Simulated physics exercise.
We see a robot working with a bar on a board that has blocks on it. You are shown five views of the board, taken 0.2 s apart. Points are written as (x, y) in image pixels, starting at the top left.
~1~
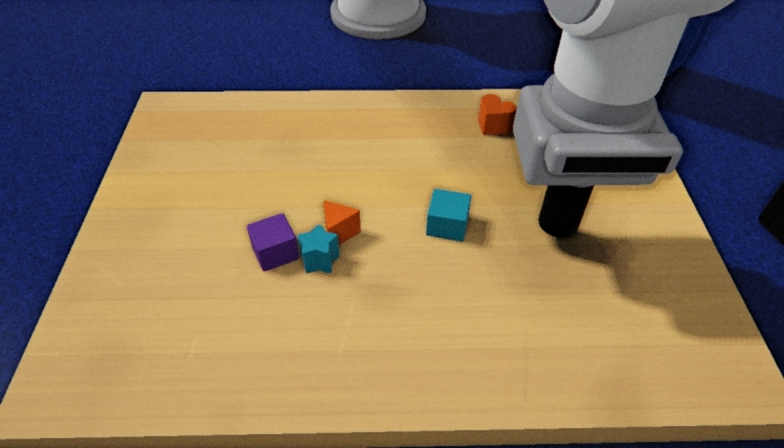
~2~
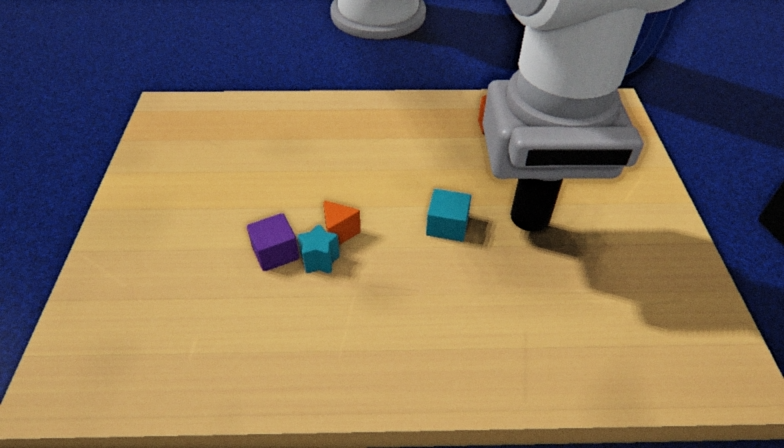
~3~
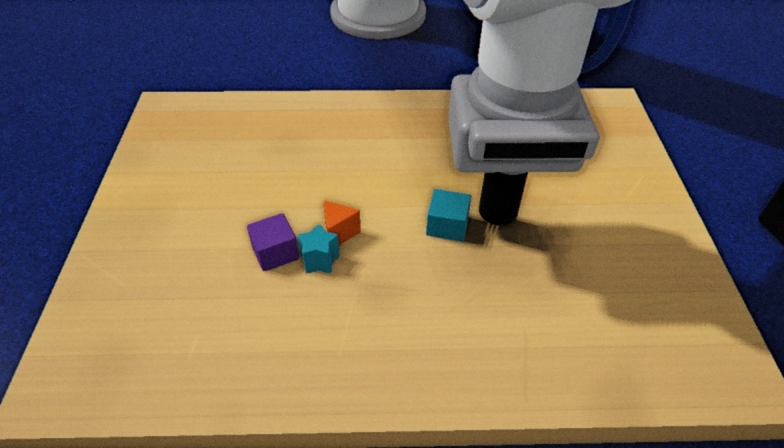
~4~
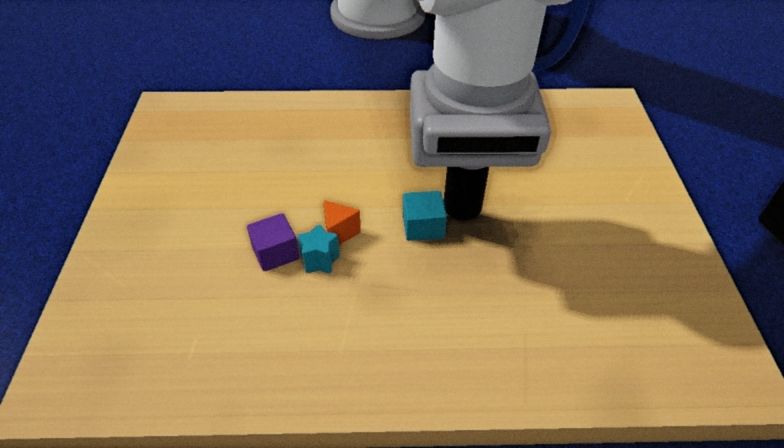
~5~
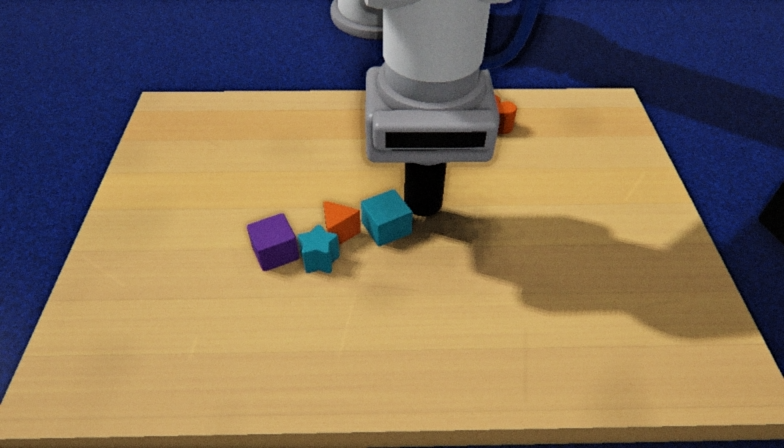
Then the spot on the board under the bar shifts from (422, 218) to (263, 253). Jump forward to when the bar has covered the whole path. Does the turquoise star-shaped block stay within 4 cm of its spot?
Yes.
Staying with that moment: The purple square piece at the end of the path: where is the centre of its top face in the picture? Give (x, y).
My prediction: (210, 246).
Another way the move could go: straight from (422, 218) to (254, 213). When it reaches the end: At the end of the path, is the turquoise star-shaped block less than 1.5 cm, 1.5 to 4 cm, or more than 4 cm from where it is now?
Movement: Under 1.5 cm.
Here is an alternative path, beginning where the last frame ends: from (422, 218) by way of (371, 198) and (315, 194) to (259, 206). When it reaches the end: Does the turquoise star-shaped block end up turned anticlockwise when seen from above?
My answer is yes.
The first path, step by step. One third of the way, bar at (368, 215); purple square piece at (262, 232); turquoise star-shaped block at (309, 243), turned 40° anticlockwise; orange triangular block at (293, 214), turned 45° anticlockwise; turquoise square piece at (328, 208), turned 35° clockwise.
Two thirds of the way, bar at (315, 227); purple square piece at (232, 239), turned 45° anticlockwise; turquoise star-shaped block at (297, 250), turned 65° anticlockwise; orange triangular block at (236, 212), turned 60° anticlockwise; turquoise square piece at (277, 211), turned 55° clockwise.
At the end, bar at (259, 238); purple square piece at (210, 246), turned 55° anticlockwise; turquoise star-shaped block at (282, 255), turned 135° anticlockwise; orange triangular block at (203, 205), turned 70° anticlockwise; turquoise square piece at (241, 206), turned 90° clockwise.
